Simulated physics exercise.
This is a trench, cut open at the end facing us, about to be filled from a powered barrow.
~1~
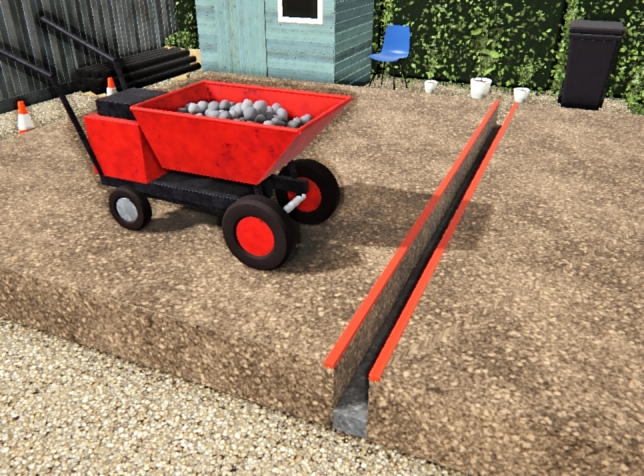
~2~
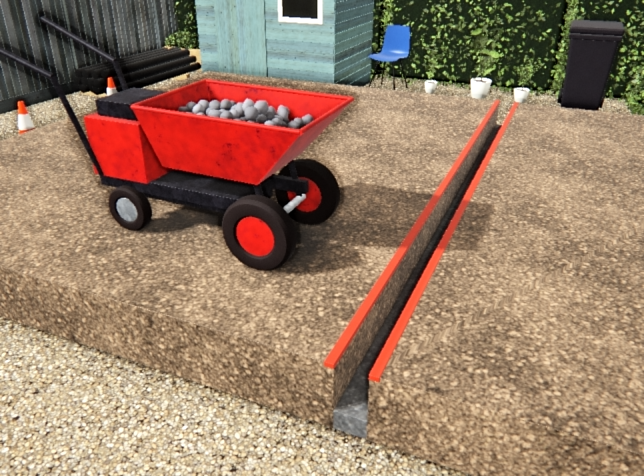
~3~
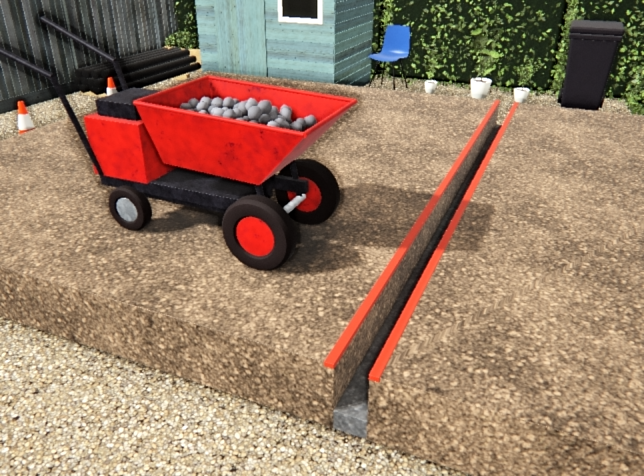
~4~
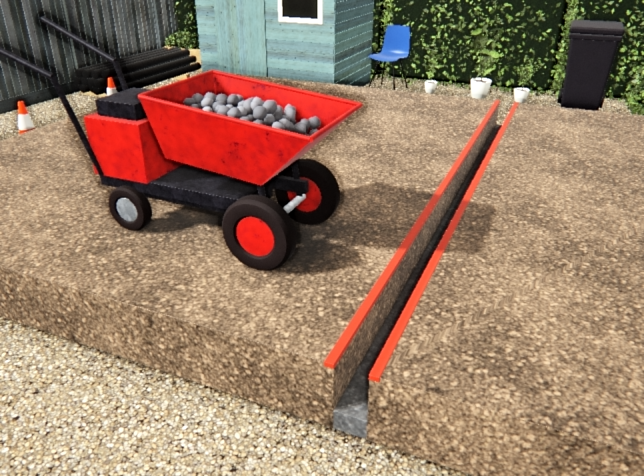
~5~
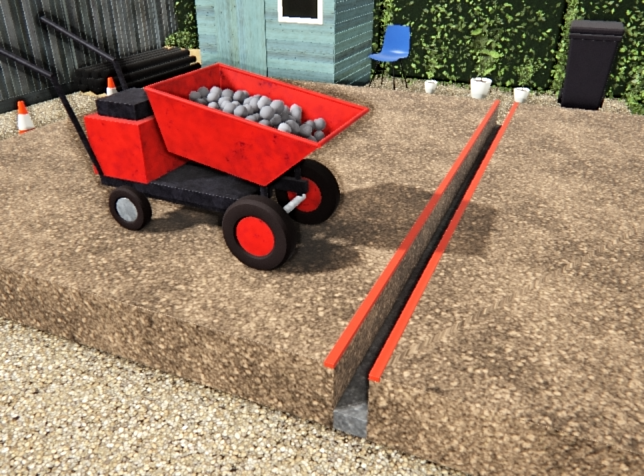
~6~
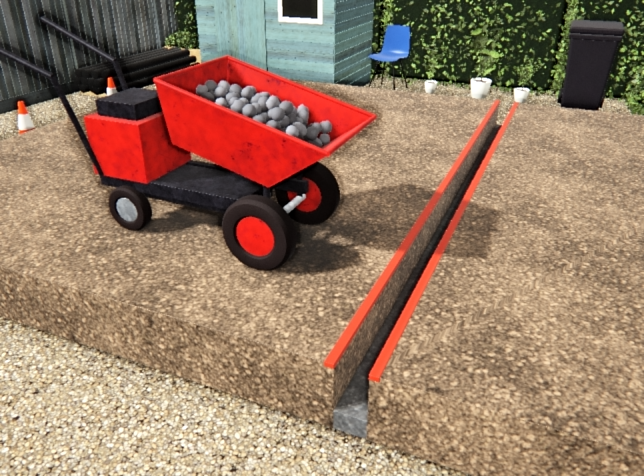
Red powered barrow standing beside a narrow open trench, its skip of grey cobbles slowly tilting forward to the right.
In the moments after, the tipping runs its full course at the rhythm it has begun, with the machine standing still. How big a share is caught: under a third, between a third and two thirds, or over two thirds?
In the trench: Between a third and two thirds.
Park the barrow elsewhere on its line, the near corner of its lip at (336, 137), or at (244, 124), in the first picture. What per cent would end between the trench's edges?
The first gives 0 %, the second 30 %.
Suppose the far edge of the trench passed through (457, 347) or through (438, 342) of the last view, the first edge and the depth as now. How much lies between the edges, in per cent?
Near 100 % and 90 %.
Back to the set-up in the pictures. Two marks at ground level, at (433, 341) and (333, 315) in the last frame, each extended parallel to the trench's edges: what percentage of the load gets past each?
Roughly 10 per cent, and 80 per cent.
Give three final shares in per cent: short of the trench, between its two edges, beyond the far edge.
About: Short 5, between 50, beyond 25 per cent.
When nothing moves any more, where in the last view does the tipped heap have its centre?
Around (418, 271).
Shortly afterwards, skip tipped steeply; the whole lot in the skip.
Next, skip tipped right over; the bulk in the skip; a little in or heaped over the trench; a little beyond it; only a few falling.
Some moments later, skip tipped right over; near a quarter in the skip; only a few short of the trench; near half in or heaped over the trench; near a quarter beyond it.
In the end, skip tipped right over; near a quarter in the skip; only a few short of the trench; near half in or heaped over the trench; near a quarter beyond it.
